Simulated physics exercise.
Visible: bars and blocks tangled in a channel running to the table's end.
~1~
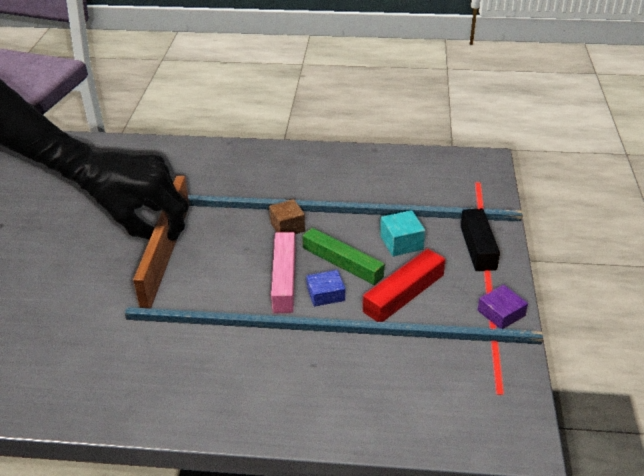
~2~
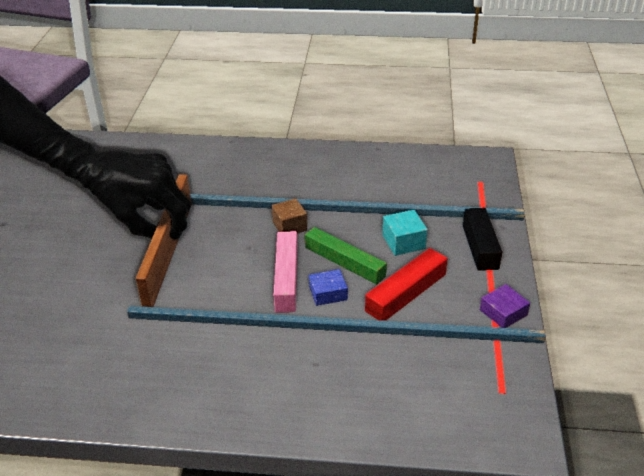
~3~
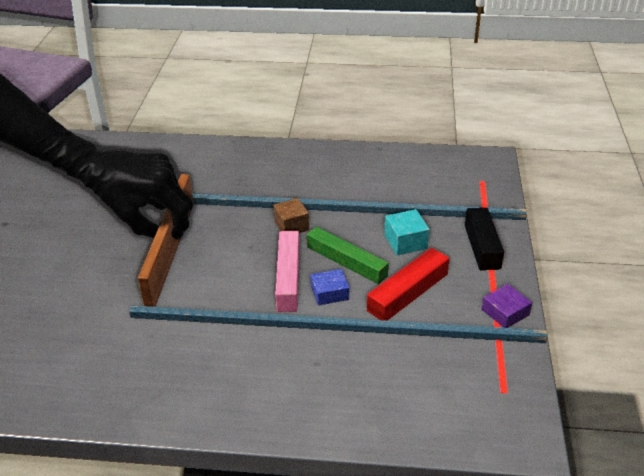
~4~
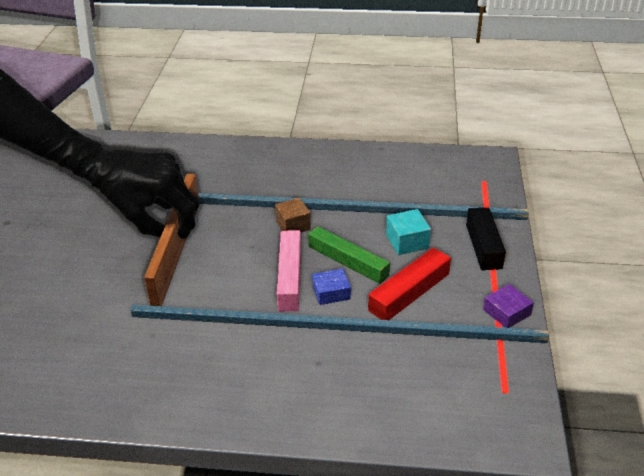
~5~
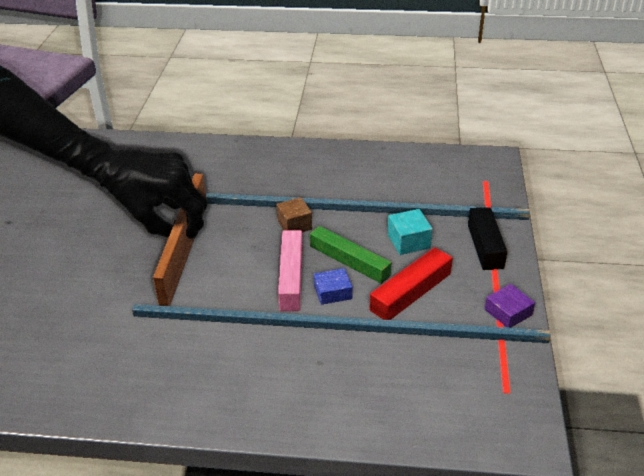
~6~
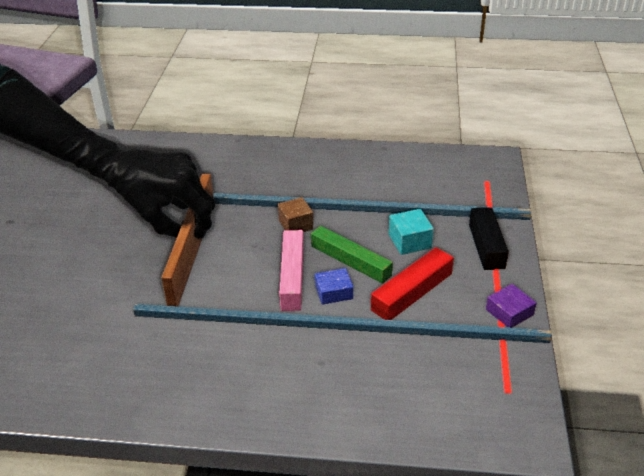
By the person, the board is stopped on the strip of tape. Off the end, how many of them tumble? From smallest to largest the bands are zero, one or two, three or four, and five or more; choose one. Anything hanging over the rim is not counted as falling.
The right band is three or four.
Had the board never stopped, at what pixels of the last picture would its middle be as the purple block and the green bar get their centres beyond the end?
The middle is at (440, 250) when it's the purple block, and at (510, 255) when it's the green bar.
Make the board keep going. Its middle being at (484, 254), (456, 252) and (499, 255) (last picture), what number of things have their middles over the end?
Counts by place: 3 / 1 / 4.
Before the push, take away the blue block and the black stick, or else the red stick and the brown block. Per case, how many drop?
Result: 2, then 2.
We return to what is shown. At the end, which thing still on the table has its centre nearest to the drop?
The turquoise block finishes closest.
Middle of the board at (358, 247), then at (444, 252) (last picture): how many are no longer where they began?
The counts are 5 and 8.
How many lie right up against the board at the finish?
3 end up touching it.
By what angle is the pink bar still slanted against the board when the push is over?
I'd estimate about 0 degrees.
Early on, none off yet; purple block at rest near (511, 306); black stick at rest near (488, 238); red stick at rest near (413, 284).
A while later, none off yet; purple block at rest near (511, 306); black stick at rest near (488, 238); red stick travelled a little near (440, 285).
Further along, none off yet; purple block leaning a little near (559, 313); black stick travelled a little near (521, 233); red stick travelled about its own width near (525, 290).
Finally, the number that fall off is three or four; lost, red stick, black stick and purple block.
